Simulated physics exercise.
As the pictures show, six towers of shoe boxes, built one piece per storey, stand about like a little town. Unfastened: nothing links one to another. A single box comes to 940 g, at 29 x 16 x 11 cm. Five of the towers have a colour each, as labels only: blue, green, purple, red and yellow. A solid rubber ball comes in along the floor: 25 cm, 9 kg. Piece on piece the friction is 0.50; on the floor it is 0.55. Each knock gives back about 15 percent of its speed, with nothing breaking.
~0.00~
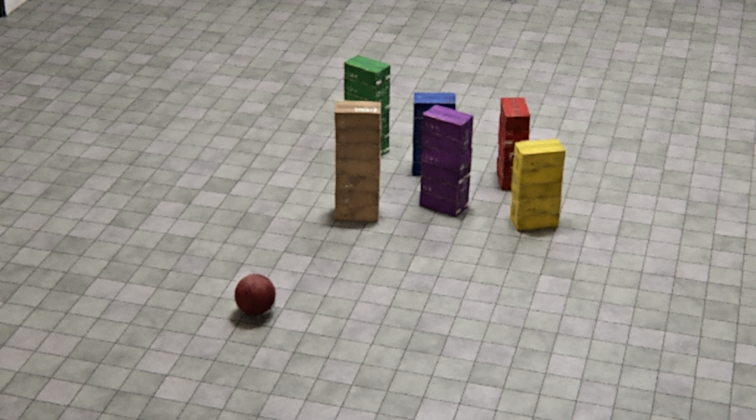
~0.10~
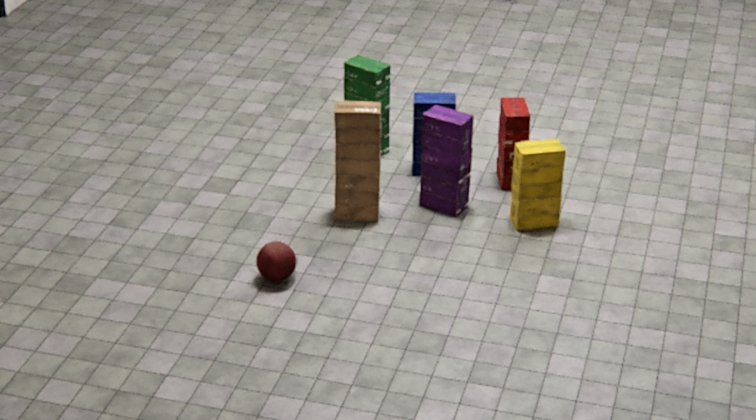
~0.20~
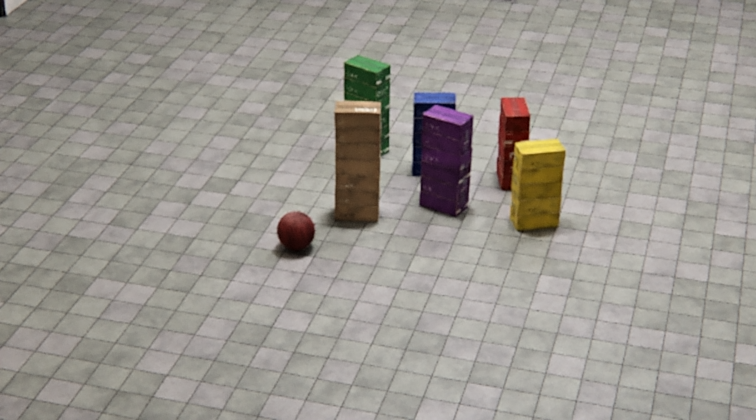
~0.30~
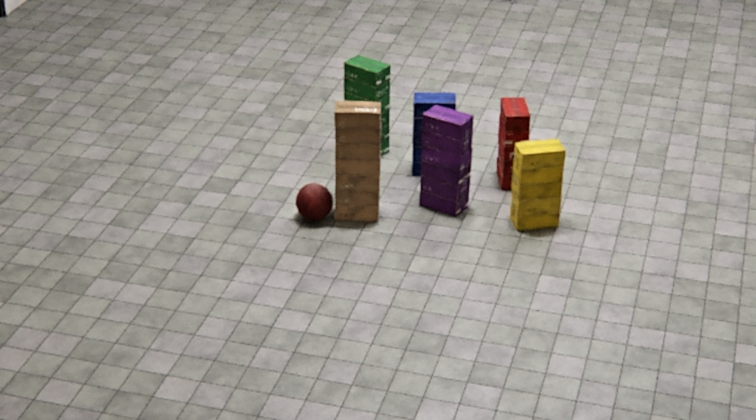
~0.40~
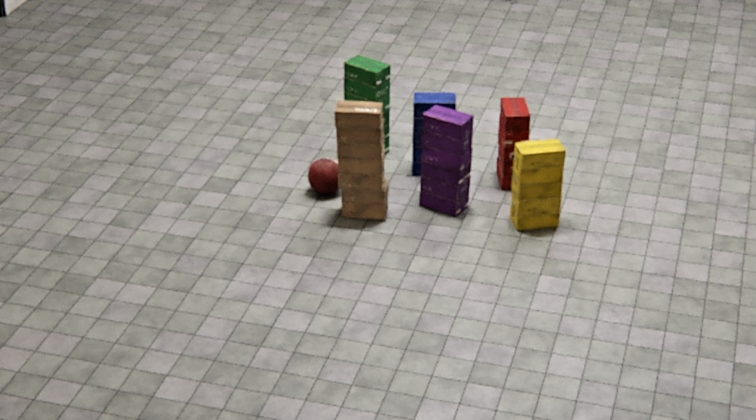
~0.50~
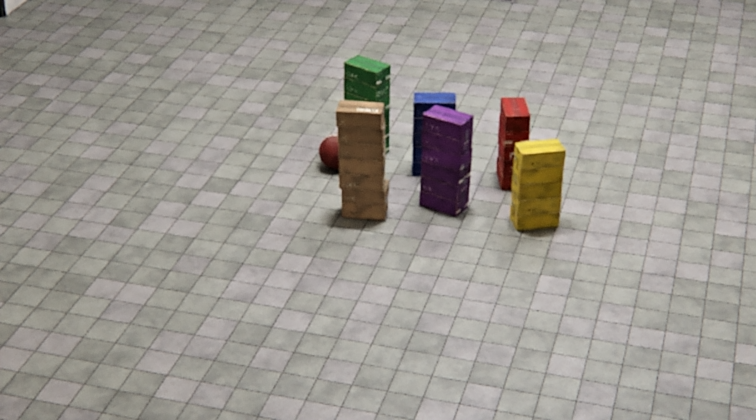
The clip opens on a dark red ball rolling across a gray tiled floor toward six colored towers of stacked boxes. It reaches the left side of the tan tower, nudging it slightly to the right, then rolls on behind it, partly hidden, while the other towers appear unmoved.
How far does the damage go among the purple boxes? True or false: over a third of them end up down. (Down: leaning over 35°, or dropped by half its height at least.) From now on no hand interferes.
False.
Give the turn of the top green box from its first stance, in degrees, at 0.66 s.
I'd put it at roughly 15 degrees away from its starting angle.
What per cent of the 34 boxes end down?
15 per cent.
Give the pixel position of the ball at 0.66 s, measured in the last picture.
(342, 121), roughly.
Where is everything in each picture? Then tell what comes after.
In the first picture (each place is the centre of the face we see best), ball (256, 295) 1.18 m from contact, 3.8 m/s; top purple box (442, 127); top blue box (435, 98); all as stacked.
The second picture shows ball (277, 262) 80 cm from contact, 3.8 m/s; top purple box (442, 127).
The third picture shows ball (296, 231) 42 cm from contact, 3.8 m/s; top purple box (442, 127).
The fourth picture shows ball (315, 202) 38 mm from contact, 3.8 m/s; top purple box (442, 127).
The fifth picture shows ball (326, 176) after contact, 3.6 m/s; top purple box (442, 127); 6 have shifted.
The sixth picture shows ball (337, 151) after contact, 3.6 m/s; top purple box (442, 127); top green box (360, 75); 7 have shifted.
By 0.66 s, ball still moving; none of the 6 purple boxes down (0 of 34 in all colours); top purple box unmoved; top green box tilted 17°.
By 0.86 s, ball still moving; none of the 6 purple boxes down (4 of 34 in all colours); top purple box unmoved; top green box tilted 59°, 22 cm lower.
By 1.44 s, ball still moving; none of the 6 purple boxes down (5 of 34 in all colours); top purple box unmoved; top green box upside down.
When it is over (2.5 s), ball rolling away; none of the 6 purple boxes down (5 of 34 in all colours); top purple box unmoved; top green box upside down. That is 0 per cent. In pixels of the last frame, middles, top purple box near (448, 122), top green box near (324, 173).
